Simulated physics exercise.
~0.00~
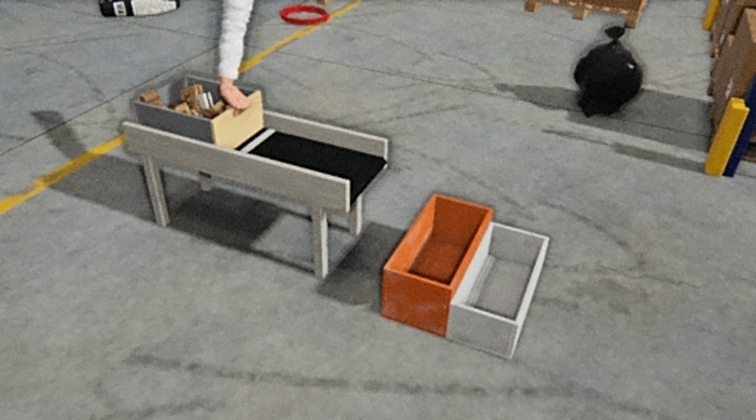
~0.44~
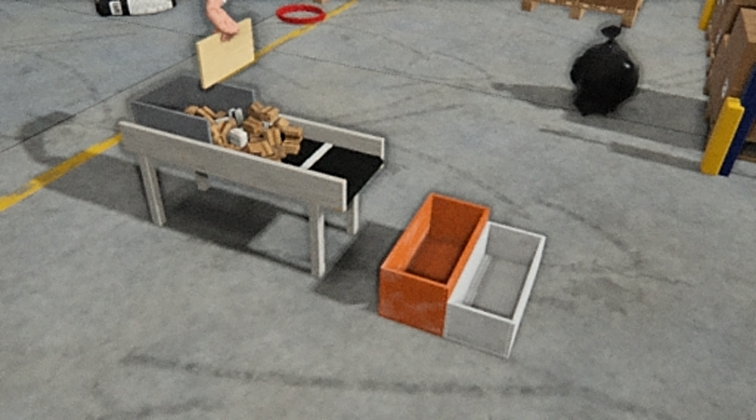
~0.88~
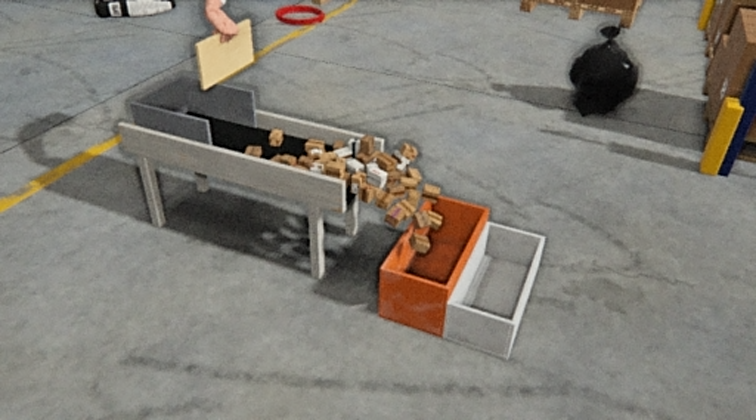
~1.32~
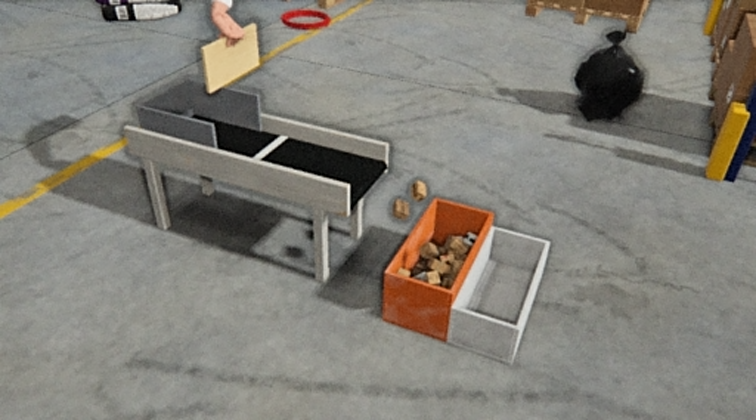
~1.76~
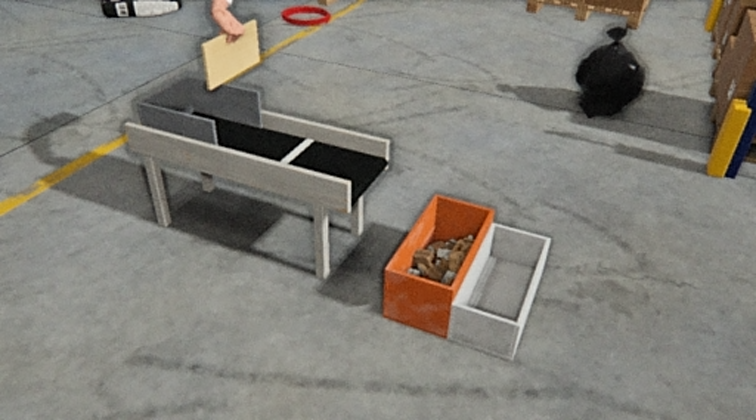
A hand lifted a pale board from the front of a grey pen, and a heap of little brown and white parcels rode the black conveyor rightward, spilled off its end and tumbled into the orange box, leaving the white tub empty.
